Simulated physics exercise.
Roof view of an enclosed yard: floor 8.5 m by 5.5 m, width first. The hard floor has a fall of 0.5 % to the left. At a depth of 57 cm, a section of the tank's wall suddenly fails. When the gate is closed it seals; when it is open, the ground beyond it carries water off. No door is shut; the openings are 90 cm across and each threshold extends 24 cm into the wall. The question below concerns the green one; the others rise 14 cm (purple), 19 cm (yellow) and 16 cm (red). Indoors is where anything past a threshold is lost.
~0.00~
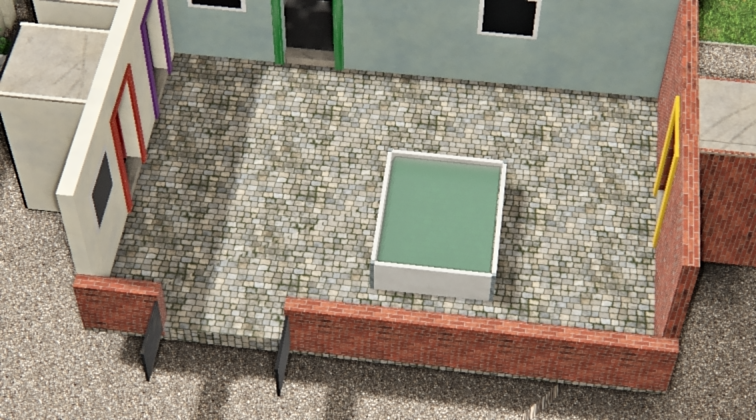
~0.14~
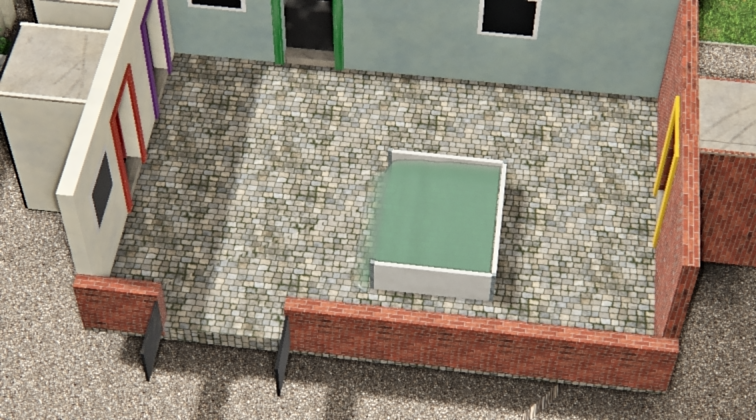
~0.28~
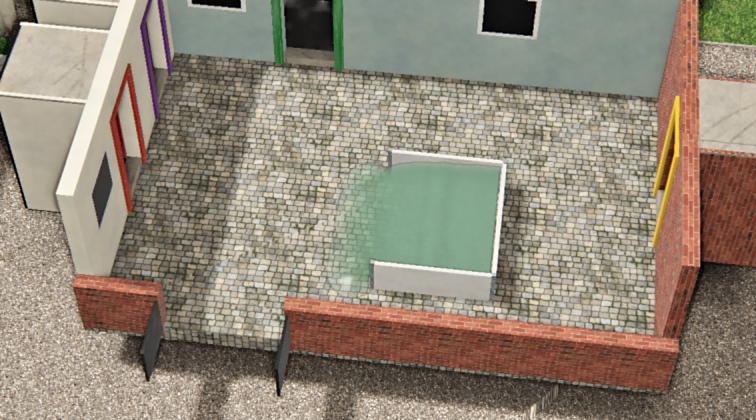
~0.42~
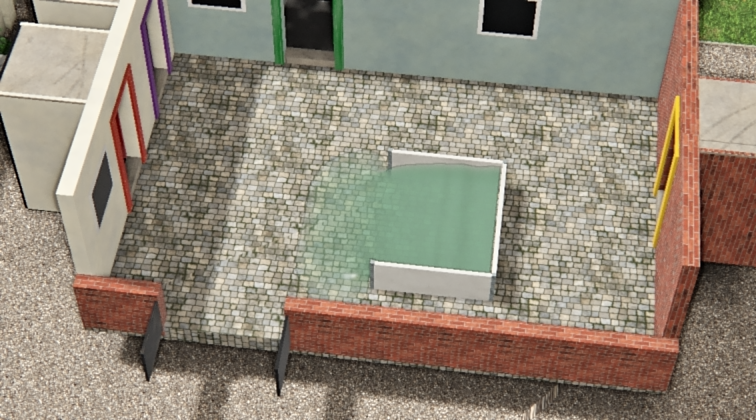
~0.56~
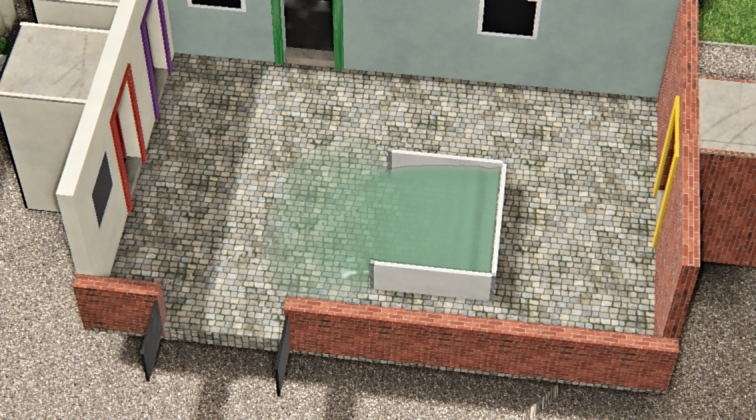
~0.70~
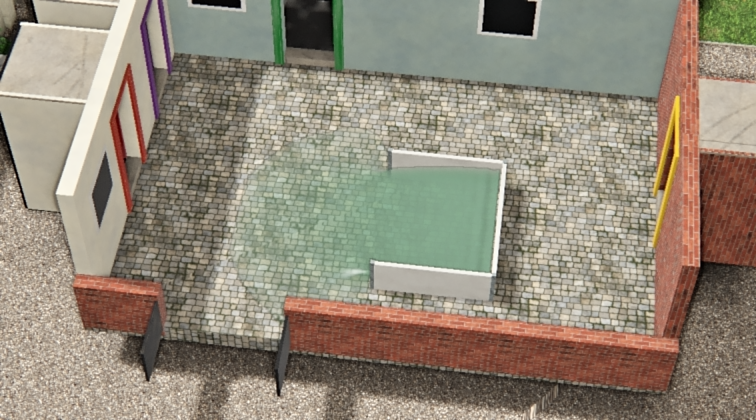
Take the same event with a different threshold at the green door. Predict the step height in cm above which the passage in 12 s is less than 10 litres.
About 6 cm of height.
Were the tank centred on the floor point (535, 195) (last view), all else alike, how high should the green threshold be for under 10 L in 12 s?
Then close to 7.5 cm.
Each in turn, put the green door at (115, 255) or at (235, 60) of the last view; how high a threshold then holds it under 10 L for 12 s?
About 22 cm, then about 14.0 cm.
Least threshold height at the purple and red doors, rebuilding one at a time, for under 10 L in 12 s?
You'd want about 15 centimetres at purple and about 24 centimetres at red.
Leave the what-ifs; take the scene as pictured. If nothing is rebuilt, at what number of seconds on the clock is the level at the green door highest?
4.5 s.
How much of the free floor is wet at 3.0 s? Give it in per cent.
Near 45 per cent of the open floor.
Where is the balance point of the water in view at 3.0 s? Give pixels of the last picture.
The water is centred around (255, 206) in the last picture's pixels.
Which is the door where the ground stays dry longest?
The yellow one.
After 1.4 s water covers 35 % of the floor, deepest (22 cm) near (368, 259); it has not reached the green door.
After 3.0 s water covers 45 % of the floor, deepest (33 cm) near (174, 56); 4 cm at the green door, 0 litres in over its 16 cm threshold.
After 12.0 s water covers 90 % of the floor, deepest (8 cm) near (614, 121); 5 cm at the green door, 0 litres in over its 16 cm threshold.
At the green door as built, the water arrived by 2.3 s and peaked near 9 cm at 4.4 s.
Run again over the same 12 s with other heights there, 15 litres in over 5.5 cm, 7 litres over 6.5 cm. The limit of 10 litres is kept from about 6 cm up.
